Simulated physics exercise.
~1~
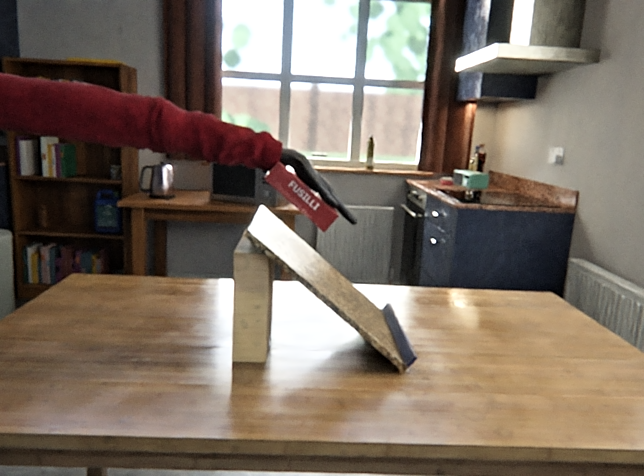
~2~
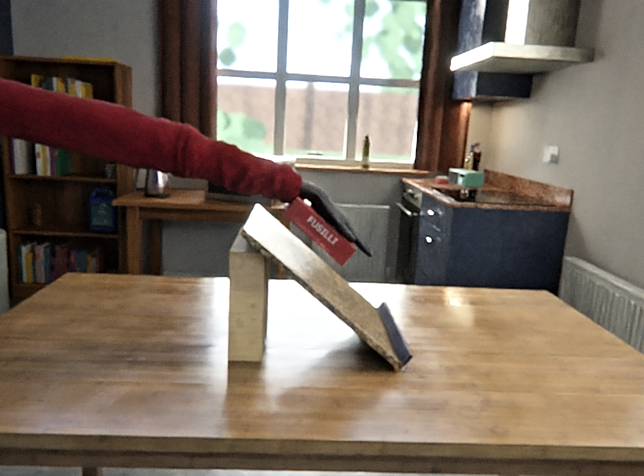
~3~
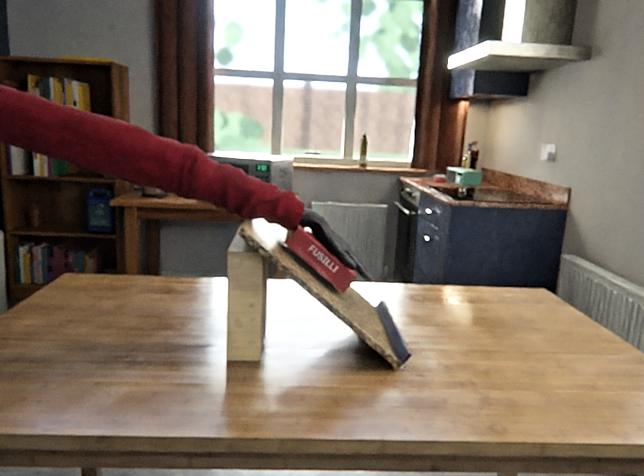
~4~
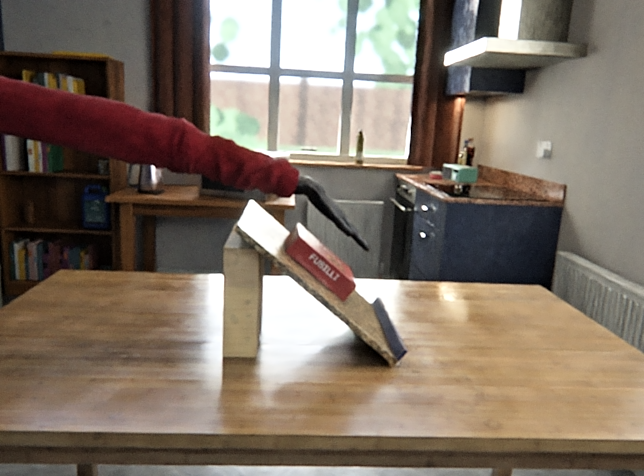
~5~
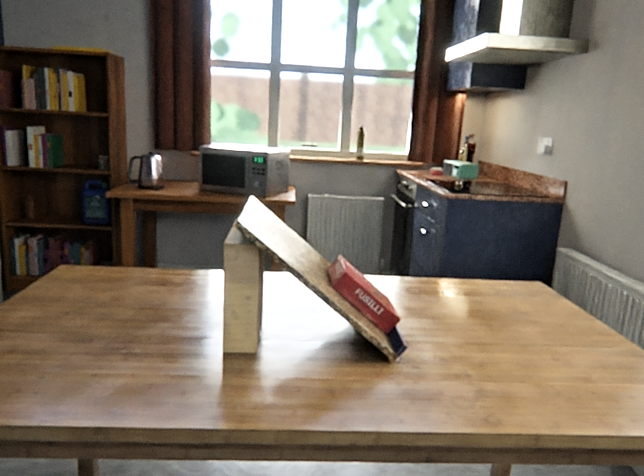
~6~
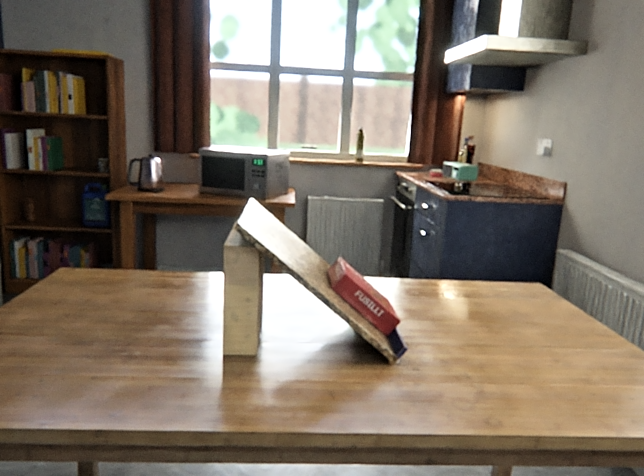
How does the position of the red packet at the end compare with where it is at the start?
At the start the red packet is held in the hand above the upper part of the sloping board. At the end it is lower and farther right, resting on the board near its bottom end.
